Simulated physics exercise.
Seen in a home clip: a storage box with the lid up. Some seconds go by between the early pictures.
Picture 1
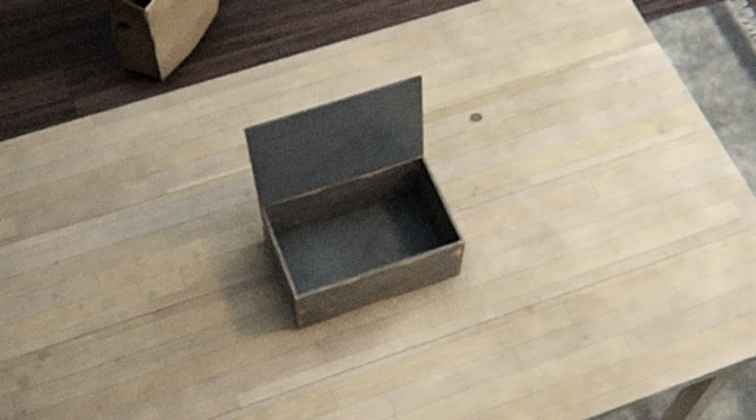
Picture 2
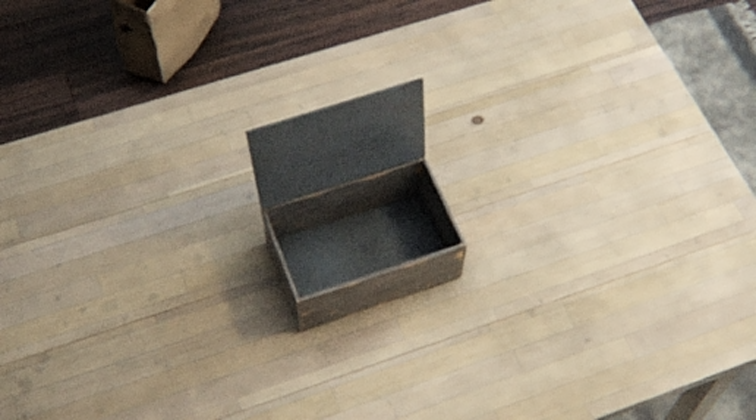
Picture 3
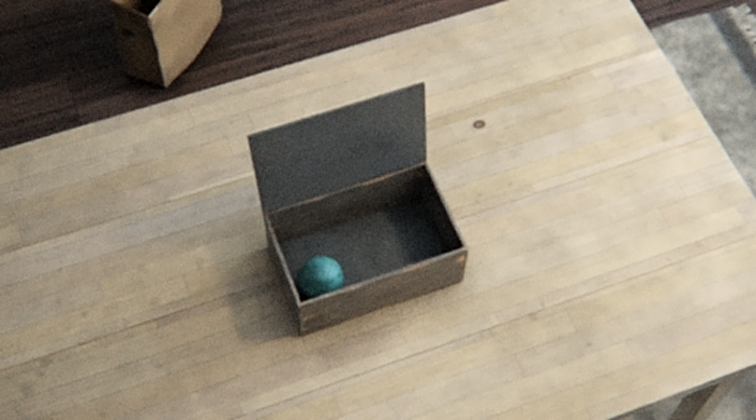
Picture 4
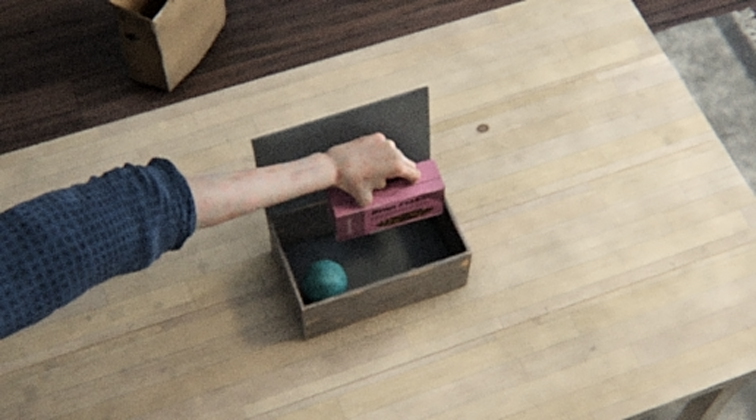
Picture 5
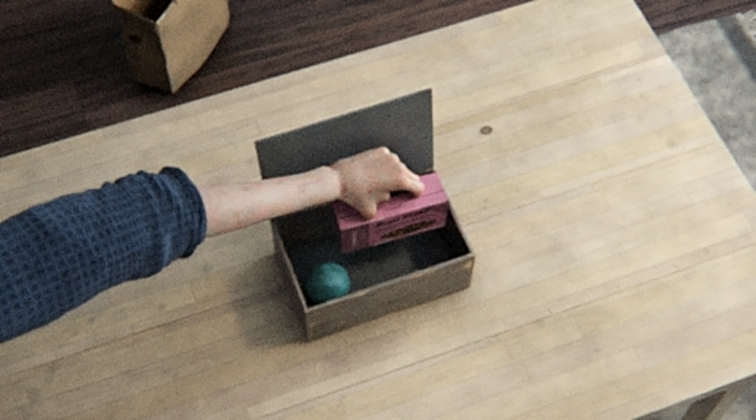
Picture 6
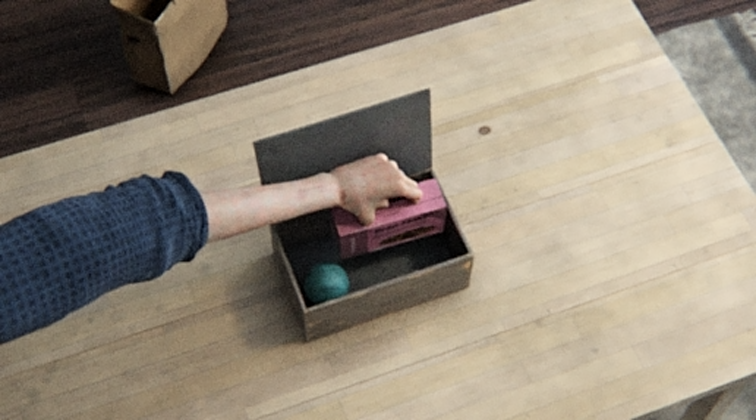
A hand in a dark blue checked sleeve reaches in from the left, holding a pink carton over an open dark storage box on a pale wooden table, seen from above. The box is empty at first, then a turquoise ball sits in its front left corner, with a brown container at upper left. The hand lowers the carton into the back right of the box, while the view shifts very slightly.
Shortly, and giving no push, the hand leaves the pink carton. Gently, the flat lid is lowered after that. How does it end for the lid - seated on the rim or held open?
Looks to me like the lid isn't kept from shutting.
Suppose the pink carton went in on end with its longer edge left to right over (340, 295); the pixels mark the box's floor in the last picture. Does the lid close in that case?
Then the lid does shut, as it turns out.
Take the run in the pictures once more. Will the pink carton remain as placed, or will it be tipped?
At the finish it holds its orientation.
Then, 1.10 s later than the last frame, lid starting down; pink carton moved a little near (390, 243); turquoise ball moved a little.
Then, 1.80 s later than the last frame, lid 36° above the rim; pink carton moved a little near (390, 243); turquoise ball moved a little.
When it is over, lid shut; moved from the start, pink carton; turquoise ball as before. End places, in pixels of the last picture, pink carton near (390, 243).
